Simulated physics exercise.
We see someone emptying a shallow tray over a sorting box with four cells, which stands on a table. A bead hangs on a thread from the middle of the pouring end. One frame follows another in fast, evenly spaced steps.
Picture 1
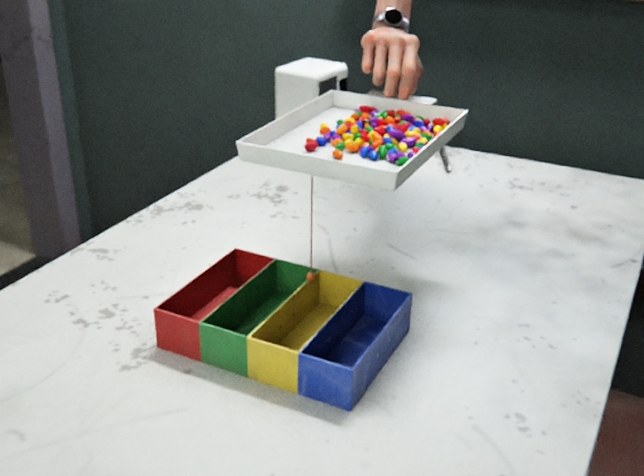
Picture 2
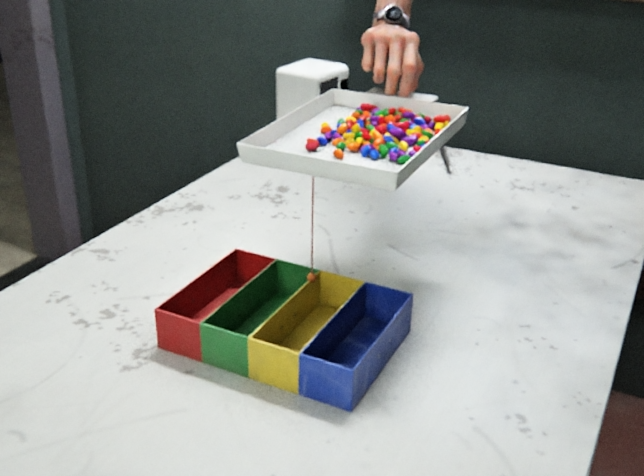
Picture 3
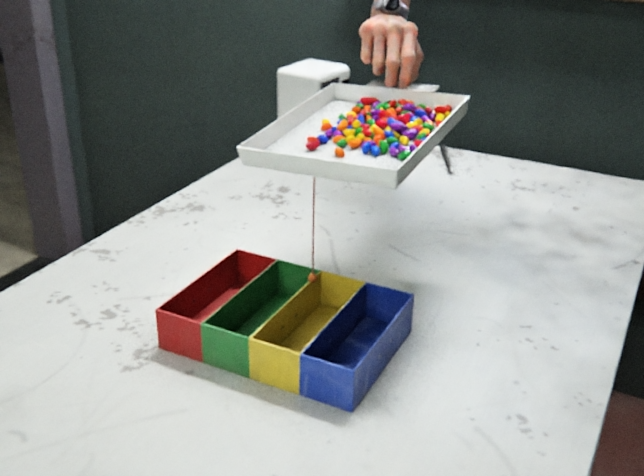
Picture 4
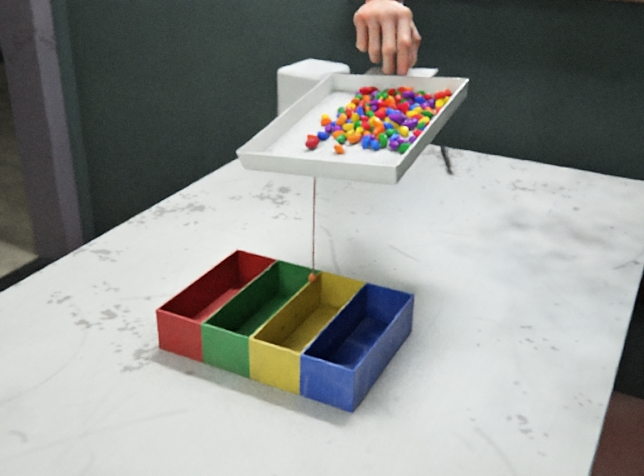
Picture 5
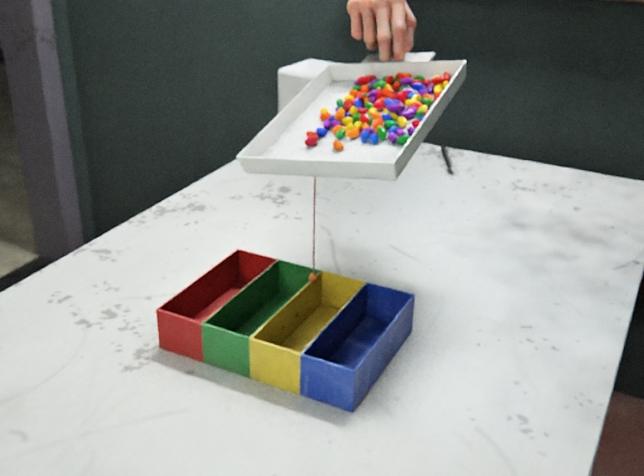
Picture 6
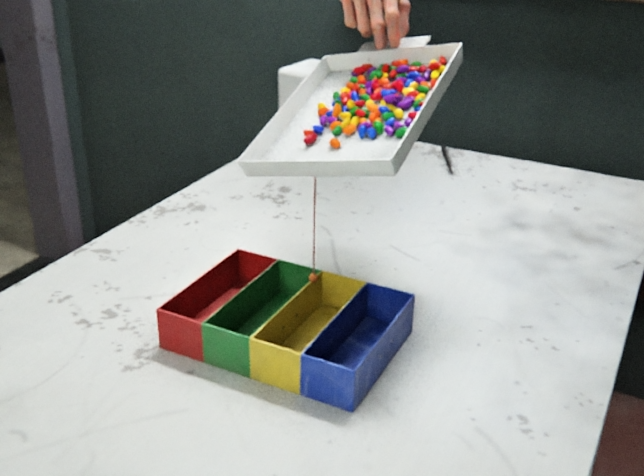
A shallow white tray of multicoloured jelly beans tilts gradually as a hand raises its far edge, while a bead hangs on a thread above a sorting box with red, green, yellow and blue cells on a table.
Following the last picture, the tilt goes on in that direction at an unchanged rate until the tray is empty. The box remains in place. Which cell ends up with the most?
The red cell.
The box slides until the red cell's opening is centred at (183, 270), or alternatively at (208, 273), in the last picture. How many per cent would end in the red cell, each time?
Around 0 and then 10 per cent.
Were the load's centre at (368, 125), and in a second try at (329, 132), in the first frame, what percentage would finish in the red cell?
Close to 50 in a hundred, then close to 60 in a hundred.
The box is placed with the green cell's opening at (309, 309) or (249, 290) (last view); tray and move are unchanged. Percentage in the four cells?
Some 40 and then some 100 per cent.
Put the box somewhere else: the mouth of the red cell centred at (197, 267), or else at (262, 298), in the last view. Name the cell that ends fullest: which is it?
Result 1: The green one; result 2: The red cell.
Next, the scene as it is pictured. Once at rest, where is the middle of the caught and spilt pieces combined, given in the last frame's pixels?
Near (241, 305).
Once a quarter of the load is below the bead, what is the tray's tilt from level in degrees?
Close to 105° of tilt at that moment.
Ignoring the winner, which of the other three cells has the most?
I'd say green takes second place.
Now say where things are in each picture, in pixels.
Corners of the pouring end near (240, 141) and (395, 171), level; middle of the load near (381, 131), jelly beans; bead on its thread near (311, 277); red cell near (178, 331); green cell near (224, 346); yellow cell near (273, 361); blue cell near (325, 378), in the first frame.
Corners of the pouring end near (241, 143) and (396, 171), level; middle of the load near (382, 130), in the second frame.
Corners of the pouring end near (241, 146) and (395, 168), tipped barely, lowest at the left corner; middle of the load near (382, 124), in the third frame.
Corners of the pouring end near (240, 151) and (394, 165), tipped a little, lowest at the left corner; middle of the load near (382, 115), in the fourth frame.
Corners of the pouring end near (240, 155) and (392, 161), tipped clearly, lowest at the left corner; middle of the load near (380, 105), in the fifth frame.
Corners of the pouring end near (240, 160) and (389, 158), tipped clearly, lowest at the left corner; middle of the load near (377, 96); red cell near (180, 332); green cell near (226, 346); yellow cell near (275, 362); blue cell near (327, 379), in the sixth frame.
Shortly afterwards, tray tipped steeply; all but a few on the tray; only a few falling or outside the box.
Next, tray tipped past a quarter turn; near half on the tray; near a quarter in the red cell; a little in the green cell; near a quarter falling or outside the box.
Some moments later, tray tipped past a quarter turn; near two thirds in the red cell; near a third in the green cell; only a few falling or outside the box.
In the end, tray tipped past a quarter turn; near two thirds in the red cell; near a third in the green cell; none at all in the blue cell; none at all in the yellow cell; only a few outside the box.
